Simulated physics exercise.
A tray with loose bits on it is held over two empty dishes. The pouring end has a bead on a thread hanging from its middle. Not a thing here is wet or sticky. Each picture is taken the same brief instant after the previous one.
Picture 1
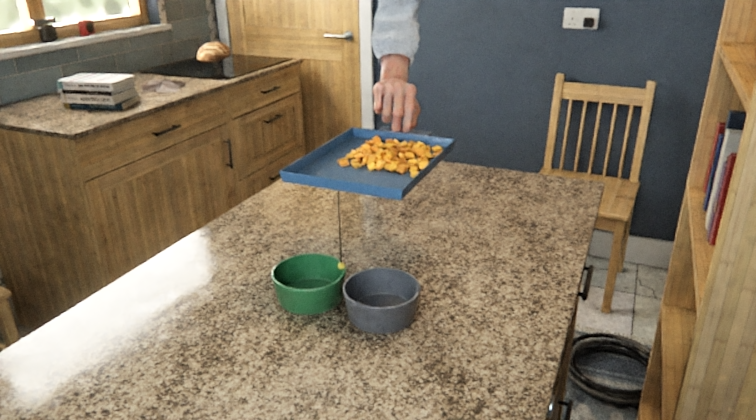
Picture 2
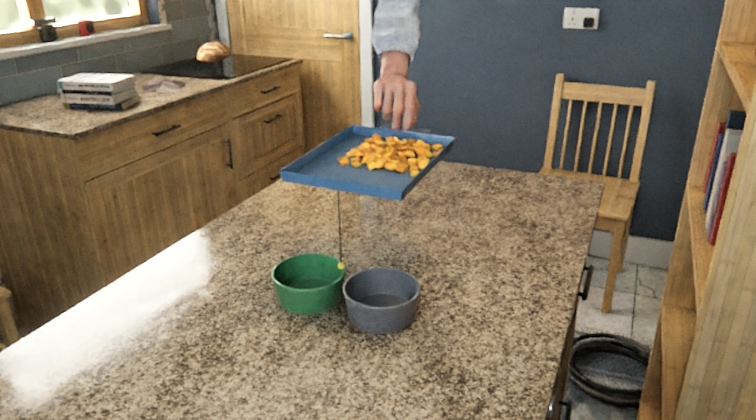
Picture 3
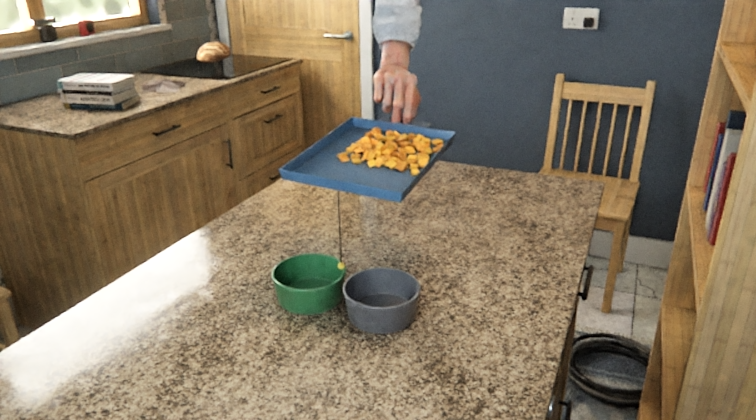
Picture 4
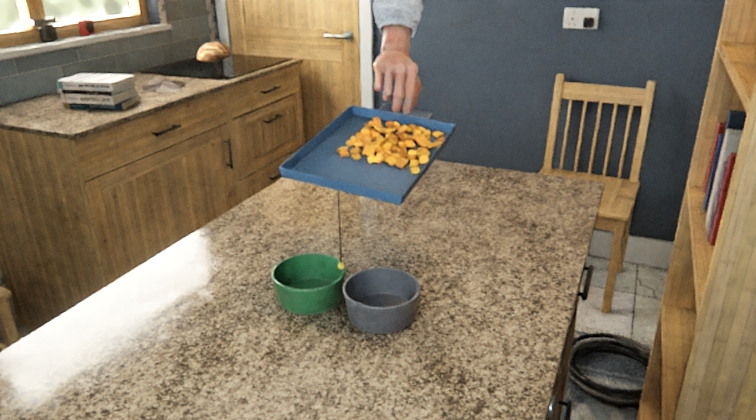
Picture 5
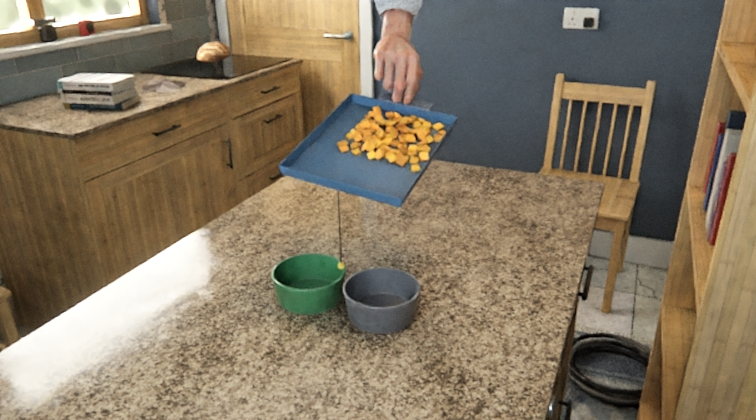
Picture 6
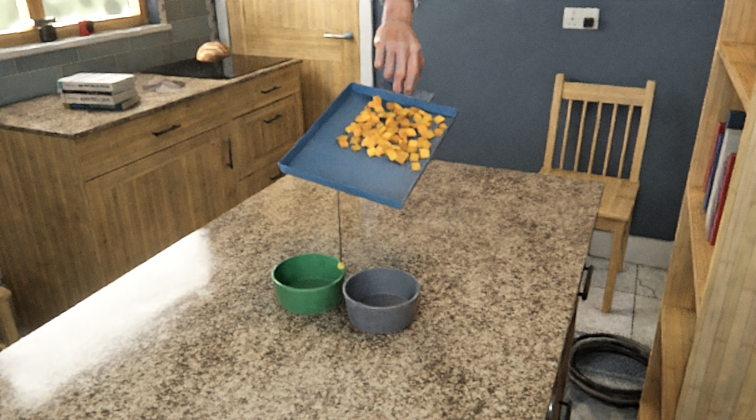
In a kitchen with wooden cabinets and a dark blue wall, a fixed camera looks slightly down across a speckled stone counter. A hand reaching from behind holds a blue tray of small orange-brown pieces above two empty bowls, green left and grey right, a yellow-green bead hanging on a thread. The hand steadily raises the tray's far side, tilting it toward the viewer, its near right corner lowest.
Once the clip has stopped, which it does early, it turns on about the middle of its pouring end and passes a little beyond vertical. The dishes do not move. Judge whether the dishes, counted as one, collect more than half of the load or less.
Counted as one, they collect more than half.
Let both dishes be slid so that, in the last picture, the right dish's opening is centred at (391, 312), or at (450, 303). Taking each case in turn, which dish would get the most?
Right side first, Left side second.
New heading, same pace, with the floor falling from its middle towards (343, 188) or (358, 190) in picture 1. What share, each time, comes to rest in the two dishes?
40 % then 50 %, roughly.
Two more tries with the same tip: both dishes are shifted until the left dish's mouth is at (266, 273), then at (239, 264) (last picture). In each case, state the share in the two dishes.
It comes to near 10 per cent the first time and near 0 per cent the second time.
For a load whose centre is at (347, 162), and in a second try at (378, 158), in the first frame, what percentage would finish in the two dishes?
You'd get 90 % the first time and 80 % the second.
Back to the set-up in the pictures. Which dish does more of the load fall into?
The one at right ends up fuller.
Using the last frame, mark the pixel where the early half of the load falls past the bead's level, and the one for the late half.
First near (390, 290), later near (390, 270).
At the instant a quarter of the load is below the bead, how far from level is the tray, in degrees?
Around 80° at that moment.
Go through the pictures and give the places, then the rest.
Corners of the pouring end at (282, 171) and (401, 189), level; middle of the load at (394, 153), small crackers; left dish at (291, 299); right dish at (366, 317); bead on its thread at (341, 266), in the first frame.
Corners of the pouring end at (282, 170) and (401, 189), level; middle of the load at (394, 152), in the second frame.
Corners of the pouring end at (282, 169) and (401, 192), tipped barely, lowest at the right corner; middle of the load at (394, 147), in the third frame.
Corners of the pouring end at (281, 167) and (401, 195), tipped a little, lowest at the right corner; middle of the load at (394, 141), in the fourth frame.
Corners of the pouring end at (281, 165) and (401, 198), tipped clearly, lowest at the right corner; middle of the load at (394, 134), in the fifth frame.
Corners of the pouring end at (281, 163) and (401, 201), tipped clearly, lowest at the right corner; middle of the load at (394, 129); left dish at (291, 299); right dish at (366, 317), in the sixth frame.
Soon, tray tipped steeply; nearly all on the tray; a stray few in the air.
A while on, tray tipped right over; about a third on the tray; about half in the right dish; a small part outside both; a stray few in the air.
Towards the end, tray tipped past a quarter turn; most in the right dish; a small part outside both.
Finally, tray tipped past a quarter turn; most in the right dish; none in the left dish; a small part outside both.
